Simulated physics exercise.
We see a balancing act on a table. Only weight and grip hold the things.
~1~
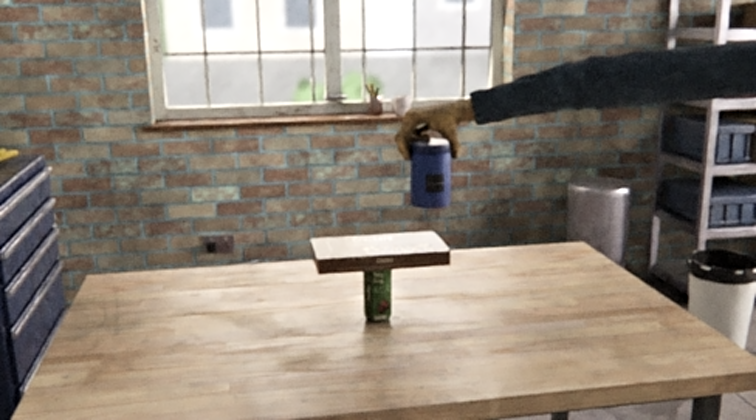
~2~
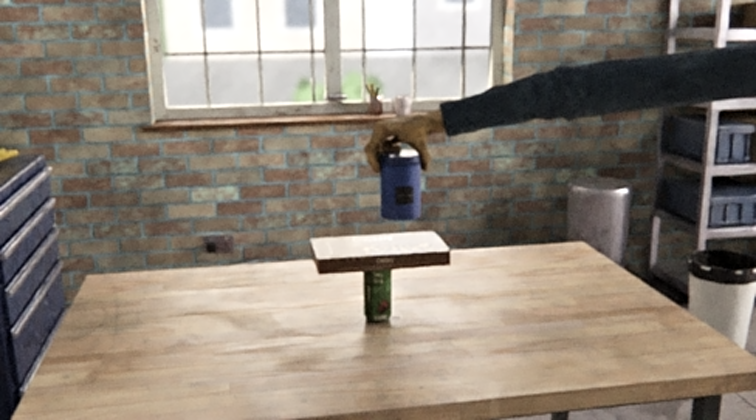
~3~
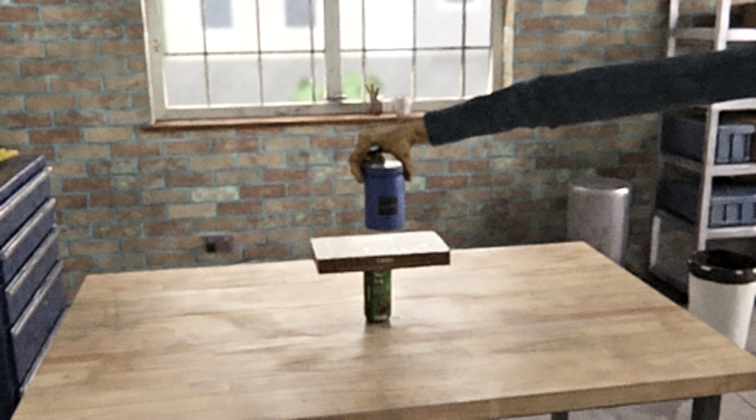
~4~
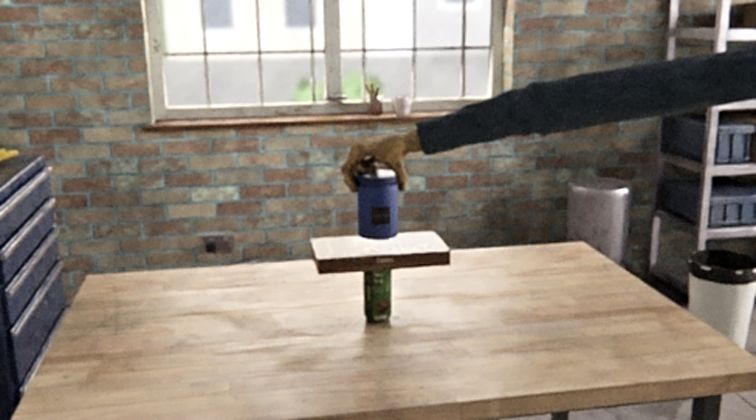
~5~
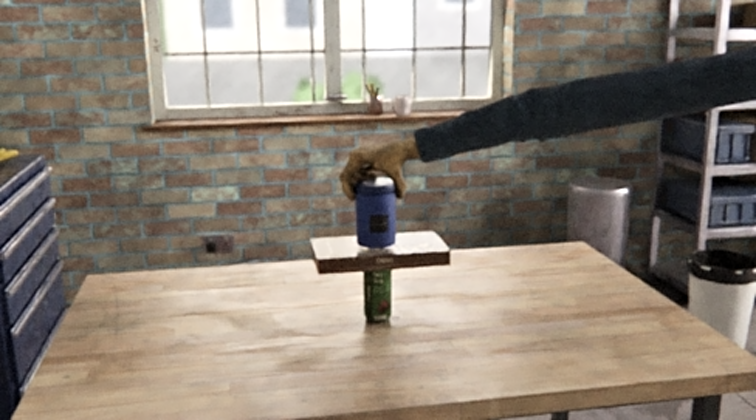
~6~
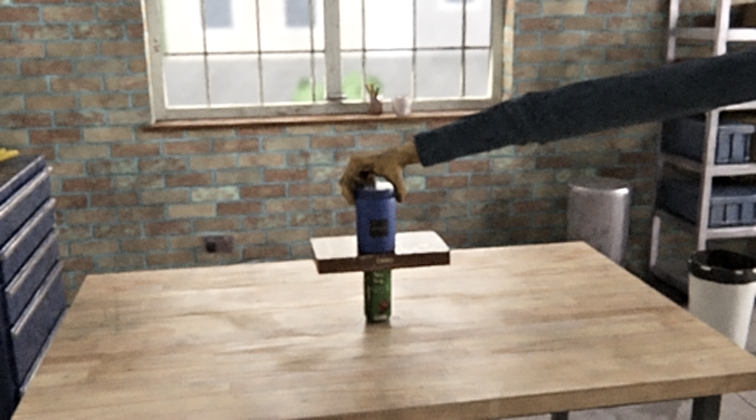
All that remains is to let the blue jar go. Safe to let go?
The stack keeps its balance.
Then, 0.40 s past the last view, nothing moves.
Then, 1.10 s past the last view, blue jar resting near (375, 218).
Then, 2.30 s past the last view, things are still on the move.
Finally, all 3 still in place. Final places as the last picture's camera would see them, blue jar near (375, 218). The stack holds.
